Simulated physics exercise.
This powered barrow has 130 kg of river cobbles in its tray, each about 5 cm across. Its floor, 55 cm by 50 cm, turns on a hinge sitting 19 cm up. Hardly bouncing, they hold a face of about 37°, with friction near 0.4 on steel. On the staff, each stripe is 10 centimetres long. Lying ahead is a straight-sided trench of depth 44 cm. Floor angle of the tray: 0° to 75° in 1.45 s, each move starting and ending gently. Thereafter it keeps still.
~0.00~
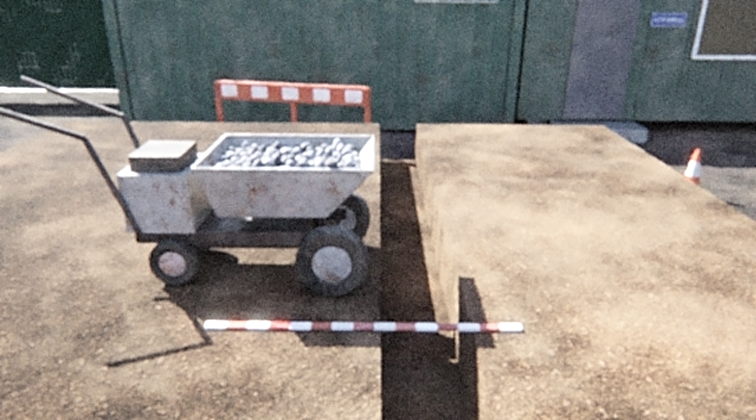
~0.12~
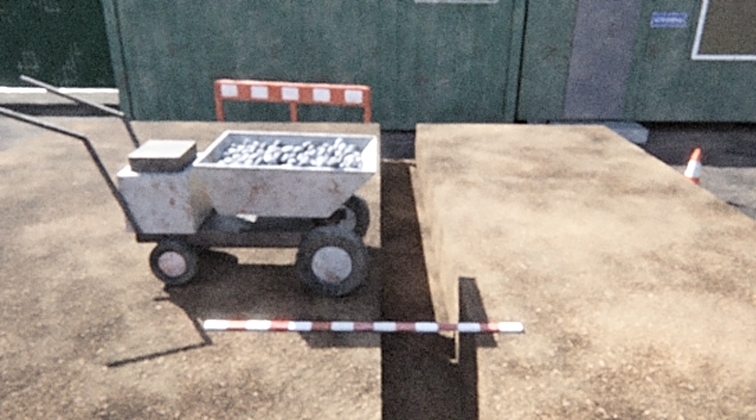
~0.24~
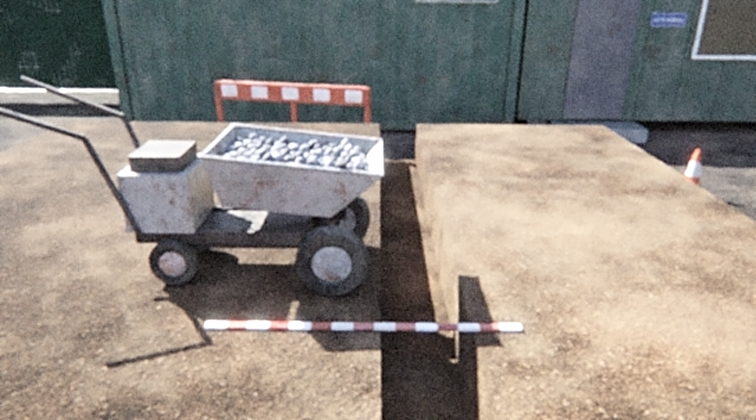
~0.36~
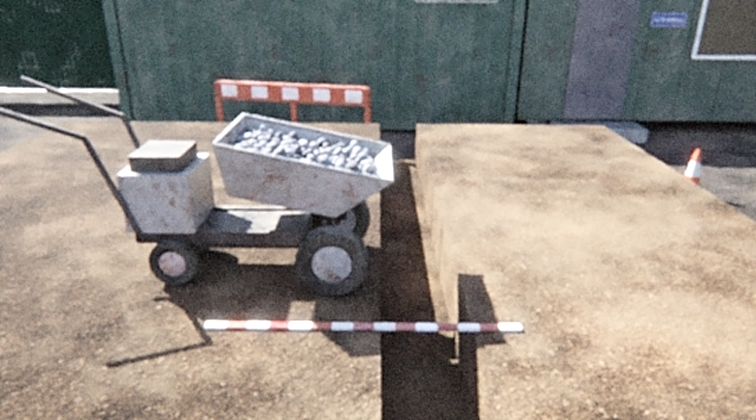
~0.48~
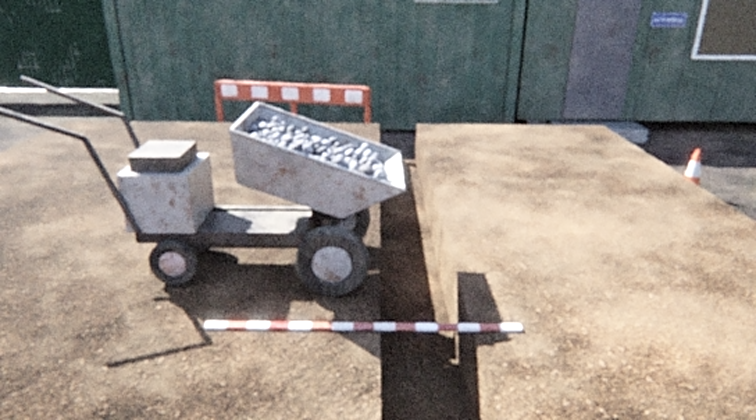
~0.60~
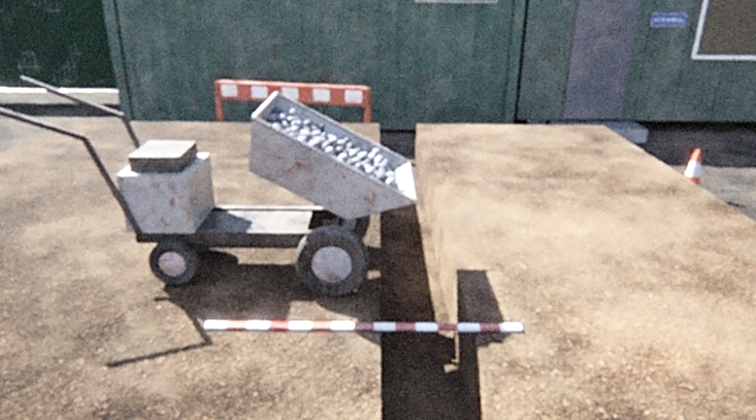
The grey tray of a small powered barrow, loaded with rounded stones, tilts steadily down to the right beside a straight-sided trench, its left end rising while the wheeled base stays still behind a red-and-white striped staff.
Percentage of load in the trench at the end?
50 per cent.
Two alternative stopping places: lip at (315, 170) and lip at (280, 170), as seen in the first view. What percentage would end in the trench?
Roughly 100 in a hundred from the first, 85 in a hundred from the second.
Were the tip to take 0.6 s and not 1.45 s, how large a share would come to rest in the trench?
Near 30 per cent.
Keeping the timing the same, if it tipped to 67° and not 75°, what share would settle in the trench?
In that case around 50 percent.
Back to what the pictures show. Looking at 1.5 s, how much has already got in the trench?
About 20%.
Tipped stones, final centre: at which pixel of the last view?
Centre estimate: Around (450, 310).
After 1.1 s the floor is at 63°; 99 % in the tray, 1 % in the trench; the foremost stones are at (449, 243).
After 1.5 s the floor is at 75°; 38 % in the tray, 22 % in the trench, 40 % past the trench; the foremost stones are at (551, 272).
After 1.9 s the floor is at 75°; 10 % in the tray, 39 % in the trench, 52 % past the trench; the foremost stones are at (609, 268).
After 3.8 s the floor is at 75°; 0 % in the tray, 50 % in the trench, 50 % past the trench; the foremost stones are at (641, 262).
